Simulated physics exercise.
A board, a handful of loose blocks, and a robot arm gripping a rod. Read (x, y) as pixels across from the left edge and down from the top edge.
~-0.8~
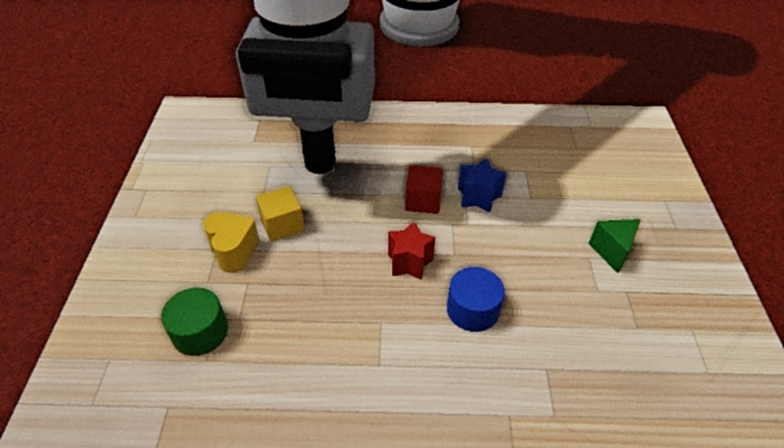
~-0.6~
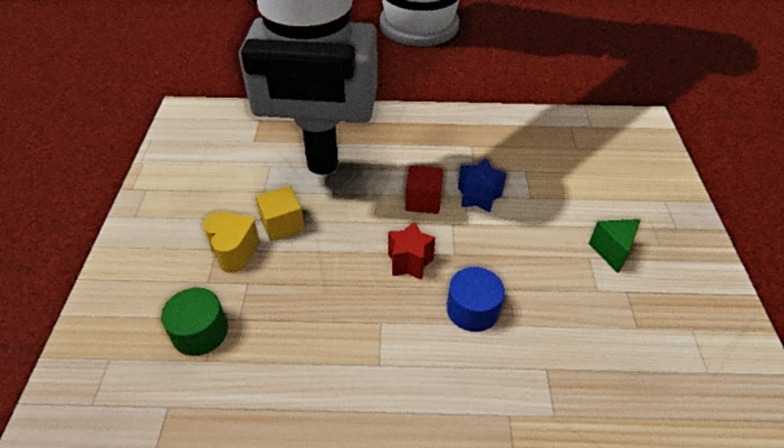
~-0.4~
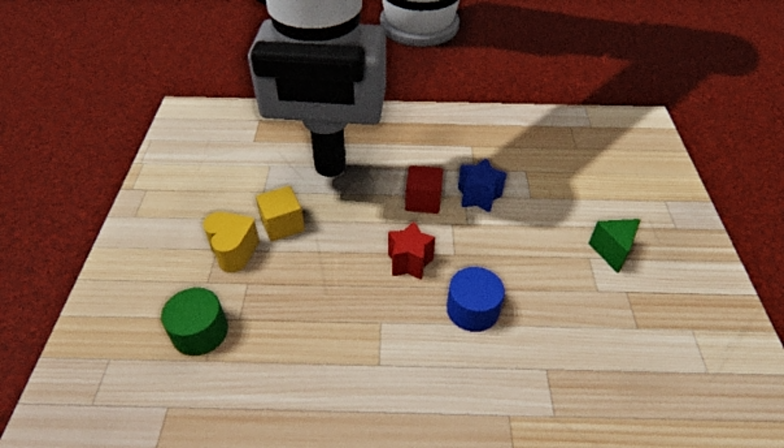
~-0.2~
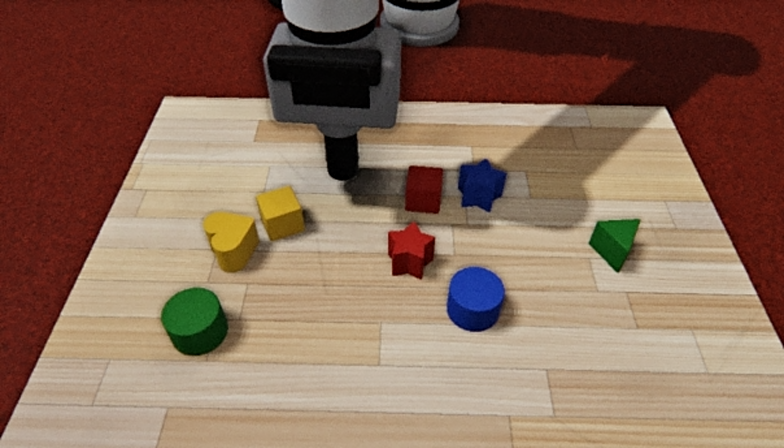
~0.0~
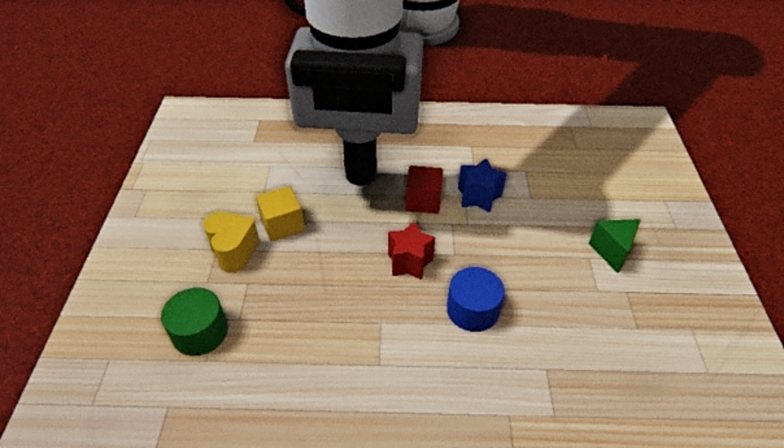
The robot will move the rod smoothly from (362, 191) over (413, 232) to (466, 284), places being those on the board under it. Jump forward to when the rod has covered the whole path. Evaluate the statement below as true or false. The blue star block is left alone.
True - the claim holds.
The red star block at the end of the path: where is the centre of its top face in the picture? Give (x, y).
Pixel (424, 261).
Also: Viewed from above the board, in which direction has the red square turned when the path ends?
Short answer: Counterclockwise.
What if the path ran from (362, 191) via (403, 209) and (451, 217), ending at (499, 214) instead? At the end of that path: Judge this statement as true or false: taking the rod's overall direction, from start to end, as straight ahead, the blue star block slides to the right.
That statement is not accurate.
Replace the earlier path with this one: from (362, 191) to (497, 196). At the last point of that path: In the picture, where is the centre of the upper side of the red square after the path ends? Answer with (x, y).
Its top centre is at about (479, 199).
What follows on the original path. One third of the way, rod at (397, 203); red square at (428, 179), turned 15° anticlockwise.
Two thirds of the way, rod at (433, 234); red star block at (415, 252), turned 45° clockwise; red square at (430, 179), turned 20° anticlockwise.
At the end, rod at (468, 269); red star block at (424, 261), turned 95° clockwise; red square at (430, 179), turned 20° anticlockwise; blue circular block at (484, 299); blue star block unmoved.
